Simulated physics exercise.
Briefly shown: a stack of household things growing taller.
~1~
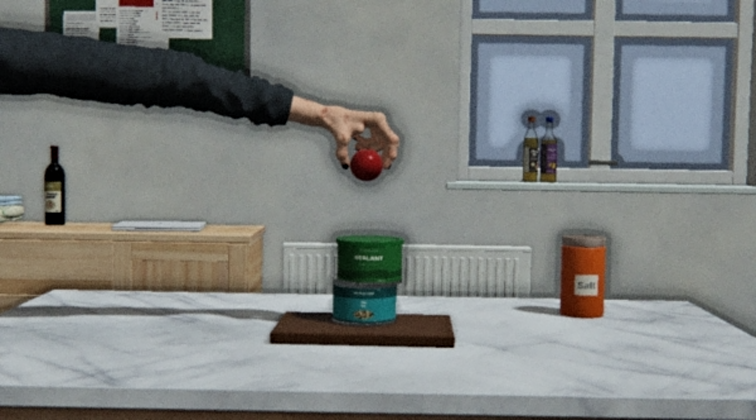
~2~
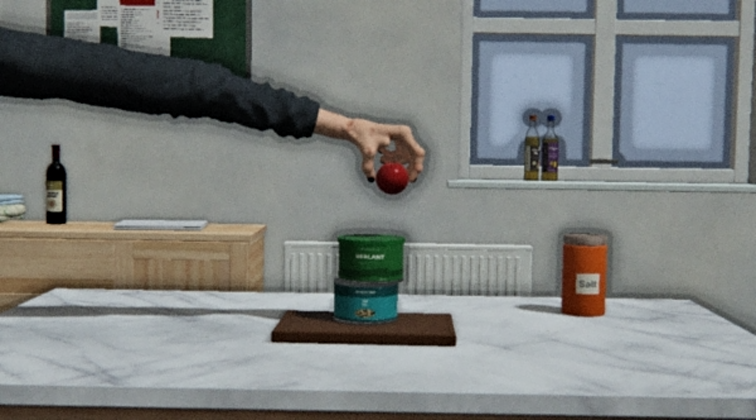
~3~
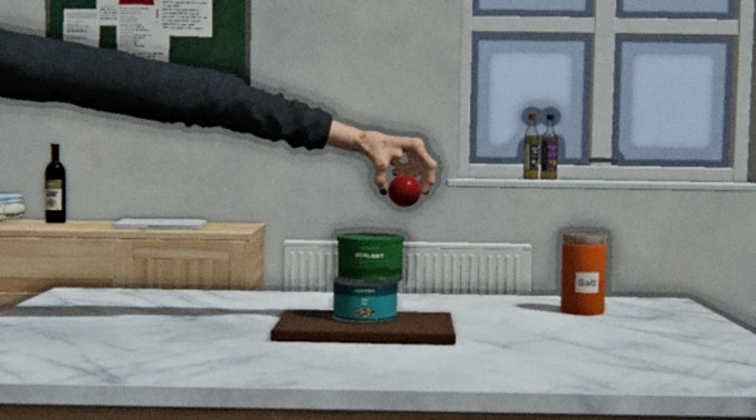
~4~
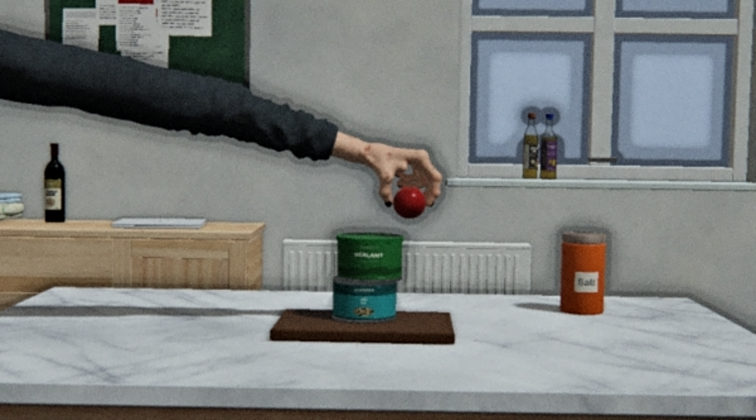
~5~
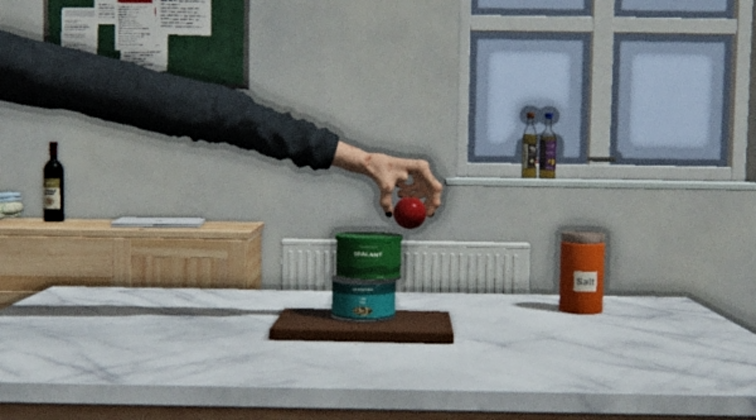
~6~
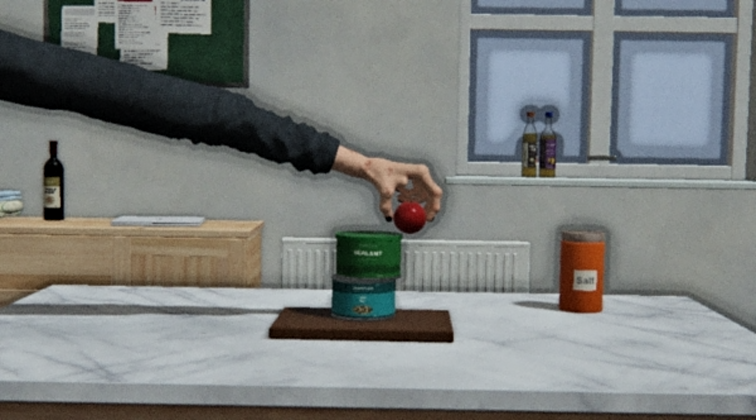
A hand reaching from the left carries a red tomato rightward and down, slowing until it hovers just above and slightly right of a green tub stacked on a turquoise one, still gripped. The tubs sit on a brown board on a white marble counter, with an orange salt jar to the right. Behind, seen from the front by a nearly still camera, are a wooden cabinet, dark bottle, radiator and window.
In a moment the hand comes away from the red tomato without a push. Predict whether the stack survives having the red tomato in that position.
Prediction: It collapses.
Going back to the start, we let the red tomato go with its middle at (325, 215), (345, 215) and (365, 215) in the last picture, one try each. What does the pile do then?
Attempt one, the pile falls over; attempt two, it survives; attempt three, it survives.
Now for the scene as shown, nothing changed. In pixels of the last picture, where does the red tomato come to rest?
End spot: Near (439, 301).
Then, 0.30 s on from there, red tomato now fallen.
Then, 0.40 s on from there, things are still on the move.
In the end, fallen, red tomato; the other 4 unmoved. At the end, from the last picture's camera, red tomato near (439, 300). The pile loses its balance.
